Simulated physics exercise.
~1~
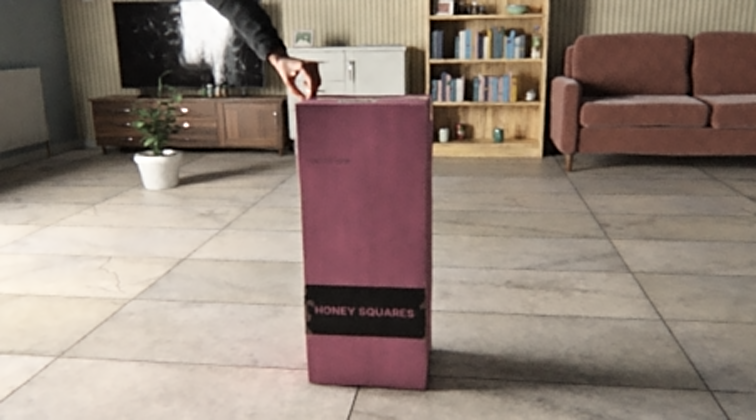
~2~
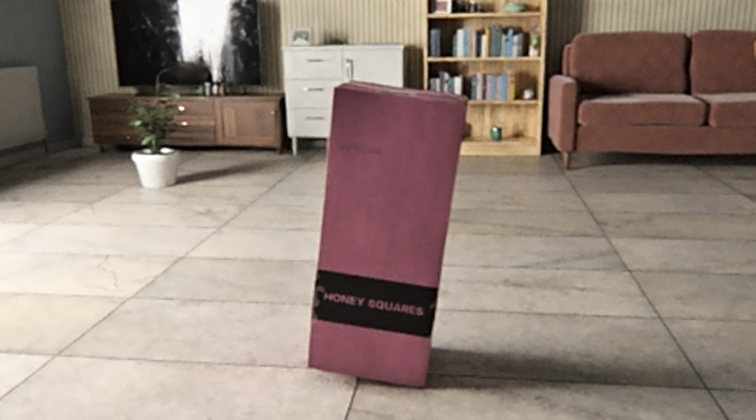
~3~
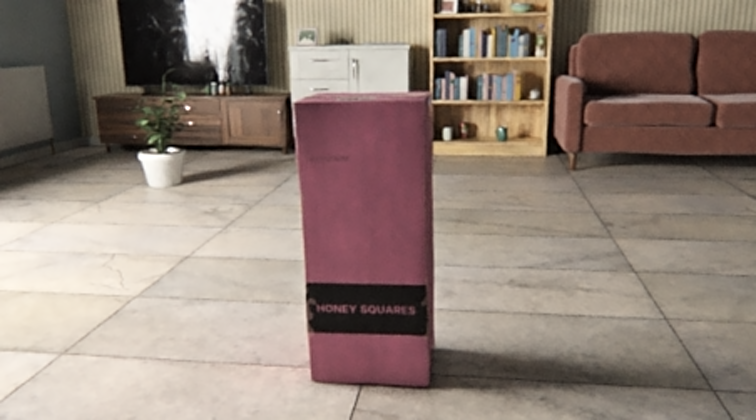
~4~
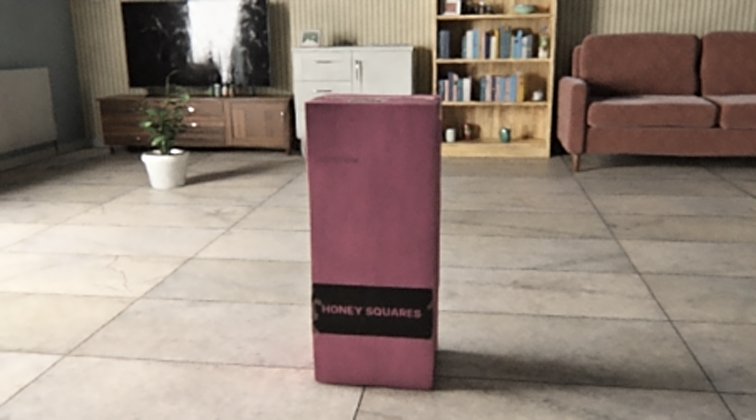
In a living room with a tiled floor, a hand at the top of a tall pink box labelled Honey Squares let go and drew away as the box leaned to the right, then it rocked back left and stood upright on its base.
